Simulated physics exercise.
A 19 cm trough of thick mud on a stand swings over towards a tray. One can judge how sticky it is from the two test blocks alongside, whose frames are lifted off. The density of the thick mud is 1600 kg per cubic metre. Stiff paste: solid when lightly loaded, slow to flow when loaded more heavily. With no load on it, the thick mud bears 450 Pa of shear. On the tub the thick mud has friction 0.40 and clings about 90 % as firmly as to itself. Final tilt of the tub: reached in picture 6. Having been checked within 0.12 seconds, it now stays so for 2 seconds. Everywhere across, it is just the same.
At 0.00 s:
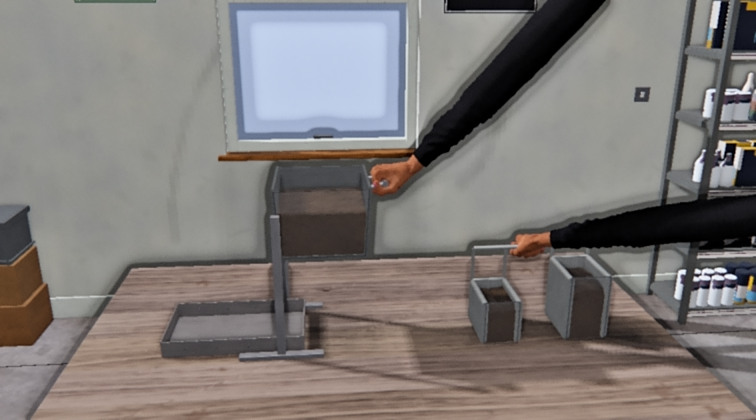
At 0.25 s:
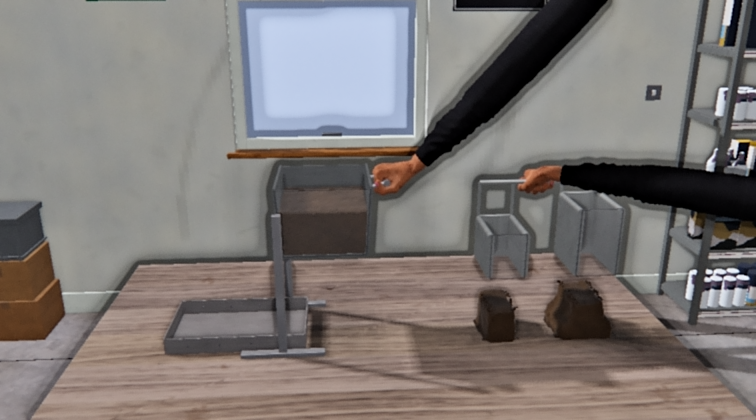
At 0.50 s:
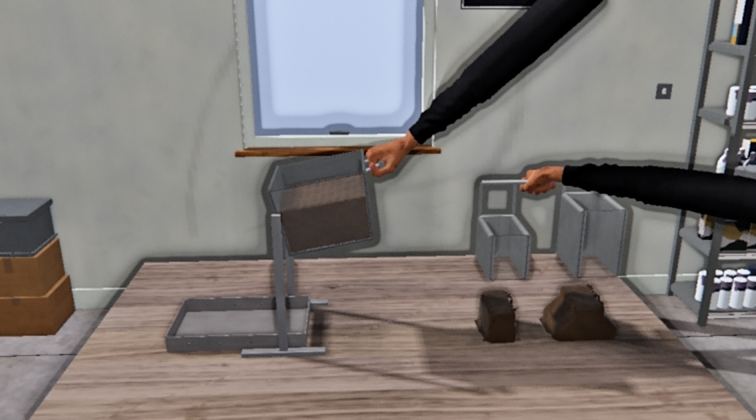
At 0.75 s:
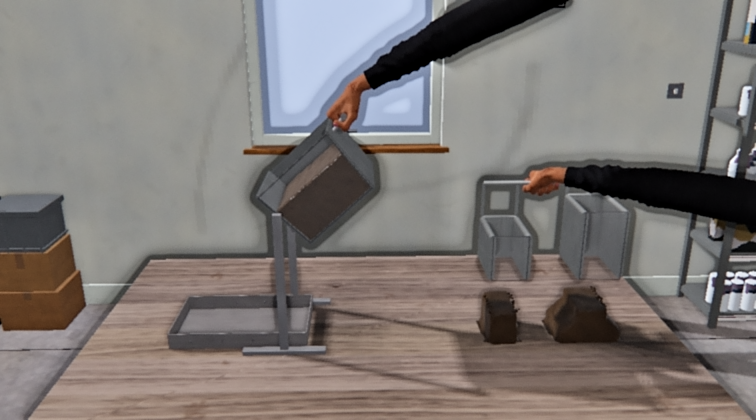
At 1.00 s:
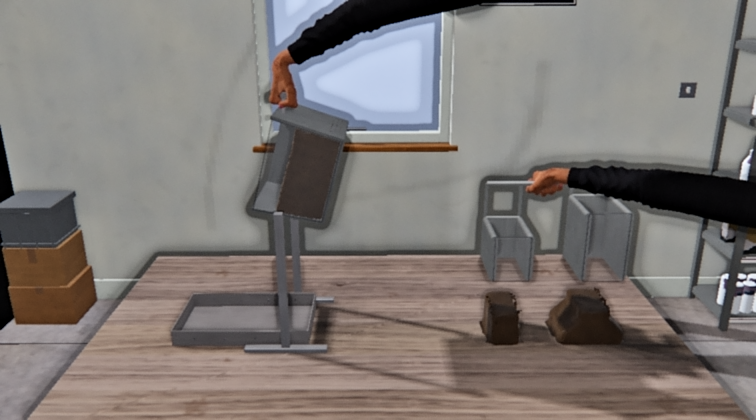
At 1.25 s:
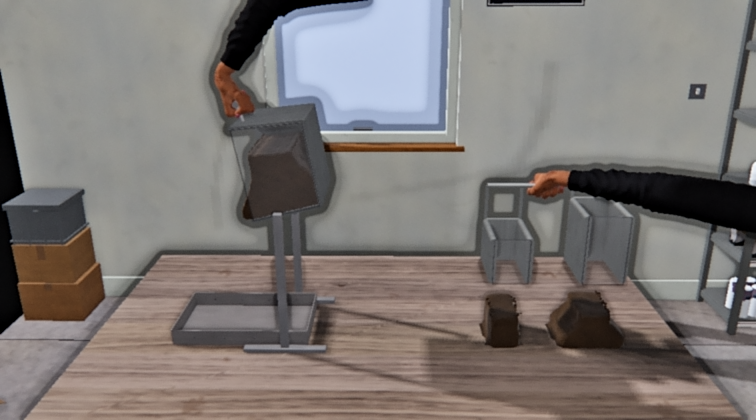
In a storeroom, one arm lifting moulds off two brown mud blocks, then another tilting a mud-filled trough leftward above a tray.
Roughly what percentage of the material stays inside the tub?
28 %.
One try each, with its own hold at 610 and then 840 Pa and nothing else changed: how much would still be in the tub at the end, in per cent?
Try one gives 35 per cent, try two gives 45 per cent.
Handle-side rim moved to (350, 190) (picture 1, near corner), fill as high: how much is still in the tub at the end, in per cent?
I'd say around 40 percent would remain in the tub at the end.
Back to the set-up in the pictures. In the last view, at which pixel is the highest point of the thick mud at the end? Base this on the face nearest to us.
Highest point: Approx. (281, 194).
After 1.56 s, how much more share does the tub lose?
Around 5 percent of the load.
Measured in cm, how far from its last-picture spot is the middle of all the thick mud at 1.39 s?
Roughly 9 cm.
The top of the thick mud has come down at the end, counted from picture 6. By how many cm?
Roughly 12 cm.
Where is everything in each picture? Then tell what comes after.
The first frame shows handle-side rim at (368, 189), tilt 0 degrees; highest point of the thick mud at (362, 212); test blocks 11 cm, 17 cm high (left to right).
The second frame shows handle-side rim at (369, 188), tilt 0 degrees; highest point of the thick mud at (363, 211); test blocks 11 cm, 12 cm high (left to right).
The third frame shows handle-side rim at (363, 172), tilt 11 degrees; highest point of the thick mud at (360, 197); test blocks 10 cm, 11 cm high (left to right).
The fourth frame shows handle-side rim at (325, 134), tilt 42 degrees; highest point of the thick mud at (341, 156); test blocks 10 cm, 11 cm high (left to right).
The fifth frame shows handle-side rim at (271, 120), tilt 75 degrees; highest point of the thick mud at (295, 131); test blocks 10 cm, 11 cm high (left to right).
The sixth frame shows handle-side rim at (230, 131), tilt 100 degrees; highest point of the thick mud at (287, 152); test blocks 10 cm, 11 cm high (left to right).
By 1.39 s, the tub is at 100 degrees and holds 59 %.
By 1.56 s, the tub is at 100 degrees and holds 33 %.
By 1.73 s, the tub is at 100 degrees and holds 28 %.
By 1.90 s, the tub is at 100 degrees and holds 28 %.
By 3.25 s, at the end, the tub is at 100 degrees and holds 28 %.
